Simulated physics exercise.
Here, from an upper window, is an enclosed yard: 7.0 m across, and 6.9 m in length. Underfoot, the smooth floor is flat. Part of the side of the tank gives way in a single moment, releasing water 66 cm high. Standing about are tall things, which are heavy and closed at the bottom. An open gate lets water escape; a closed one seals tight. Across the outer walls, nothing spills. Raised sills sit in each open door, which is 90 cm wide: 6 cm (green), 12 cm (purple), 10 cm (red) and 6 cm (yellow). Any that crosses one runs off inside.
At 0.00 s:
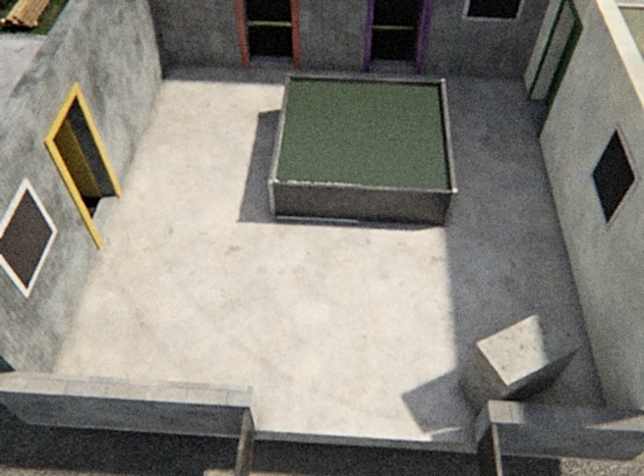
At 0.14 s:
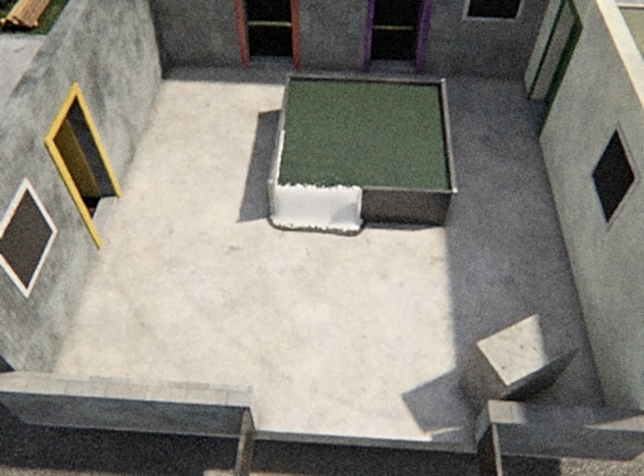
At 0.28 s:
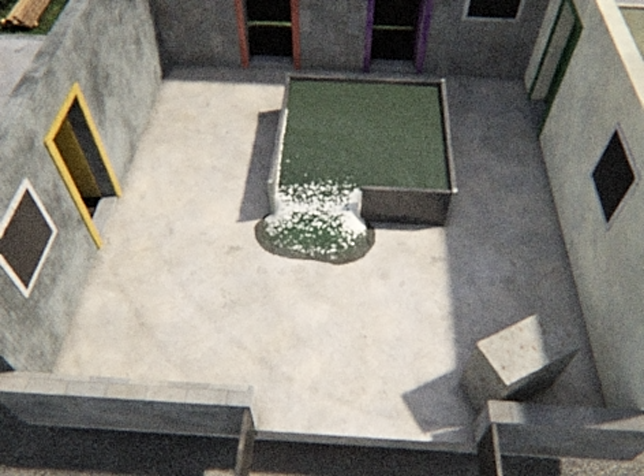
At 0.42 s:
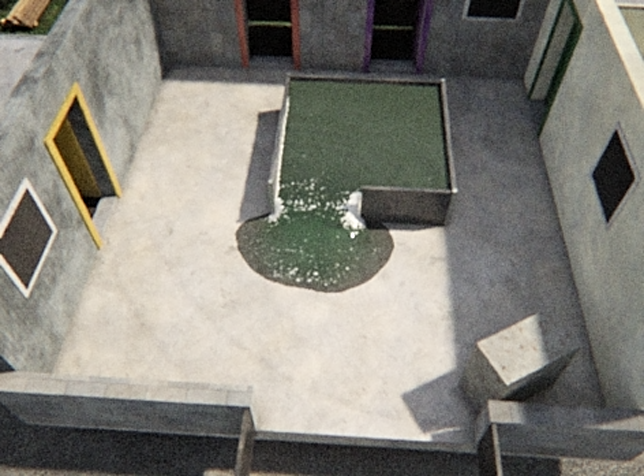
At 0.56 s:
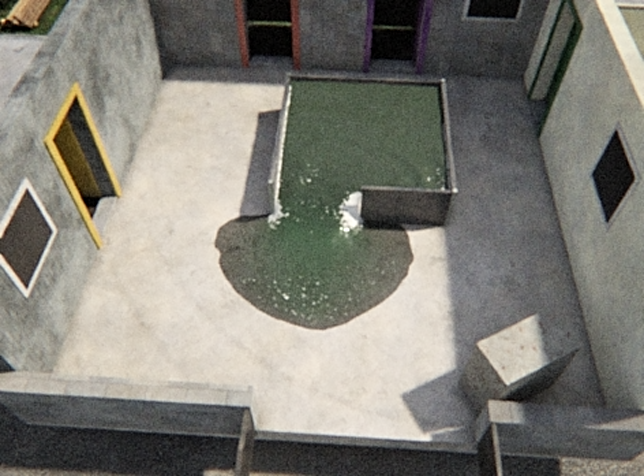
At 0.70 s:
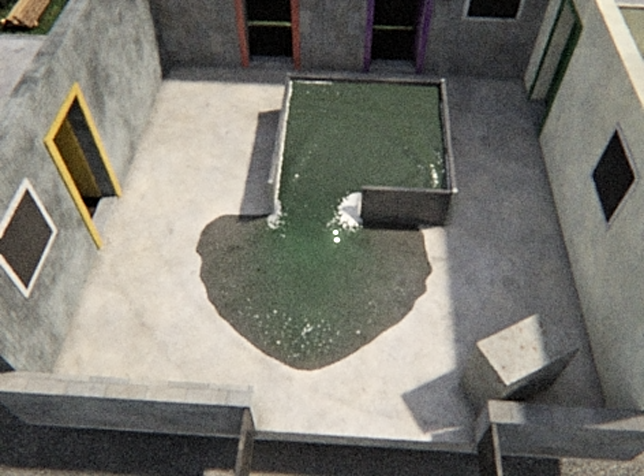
To begin with, dark green water lies still in a rectangular tank in a walled, sunlit yard, with a pale block at the lower right. The left part of the tank's near side gives way, and white, foaming water pours out. A dark green pool then spreads across the pale floor toward the low front wall.
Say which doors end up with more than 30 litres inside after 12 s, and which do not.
Green door not more than 30 litres inside, purple door not more than 30 litres inside, red door not more than 30 litres inside, yellow door not more than 30 litres inside.
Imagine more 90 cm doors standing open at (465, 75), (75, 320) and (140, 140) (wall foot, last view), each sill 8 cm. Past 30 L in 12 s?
Well, the first is on the low side, the second is on the high side, and the third is on the low side.
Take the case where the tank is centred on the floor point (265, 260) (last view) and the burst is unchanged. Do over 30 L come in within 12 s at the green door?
Lab note: Green door limit exceeded.
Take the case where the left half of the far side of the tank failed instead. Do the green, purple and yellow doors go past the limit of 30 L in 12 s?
For green, too much; for purple, too much; for yellow, too little.
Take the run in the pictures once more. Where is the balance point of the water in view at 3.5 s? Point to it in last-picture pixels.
The water is centred near (313, 217).
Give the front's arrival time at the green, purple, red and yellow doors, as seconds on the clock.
Doors: Green 10.5 s / purple 7.5 s / red 6.0 s / yellow 3.0 s.
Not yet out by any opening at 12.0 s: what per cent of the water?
Roughly 56 per cent is still there.
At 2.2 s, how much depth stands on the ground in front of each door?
In cm: Green 0, purple 0, red 0, yellow 0.
After 1.4 s water covers 25 % of the floor and is deepest (38 cm) near (297, 228); green door not reached, purple door not reached, red door not reached, yellow door not reached.
After 2.2 s water covers 35 % of the floor and is deepest (51 cm) near (44, 396); green door not reached, purple door not reached, red door not reached, yellow door not reached.
After 3.5 s water covers 35 % of the floor and is deepest (30 cm) near (130, 402); green door not reached, purple door not reached, red door not reached, yellow door 4 cm at the sill, 0 L in.
After 7.0 s water covers 65 % of the floor and is deepest (16 cm) near (72, 398); green door not reached, purple door not reached, red door 12 cm at the sill, 0 L in, yellow door 6 cm at the sill, 5 L in.
After 12.0 s water covers 80 % of the floor and is deepest (10 cm) near (513, 91); green door 6 cm at the sill, 0 L in, purple door 3 cm at the sill, 0 L in, red door 7 cm at the sill, 4 L in, yellow door 5 cm at the sill, 6 L in.
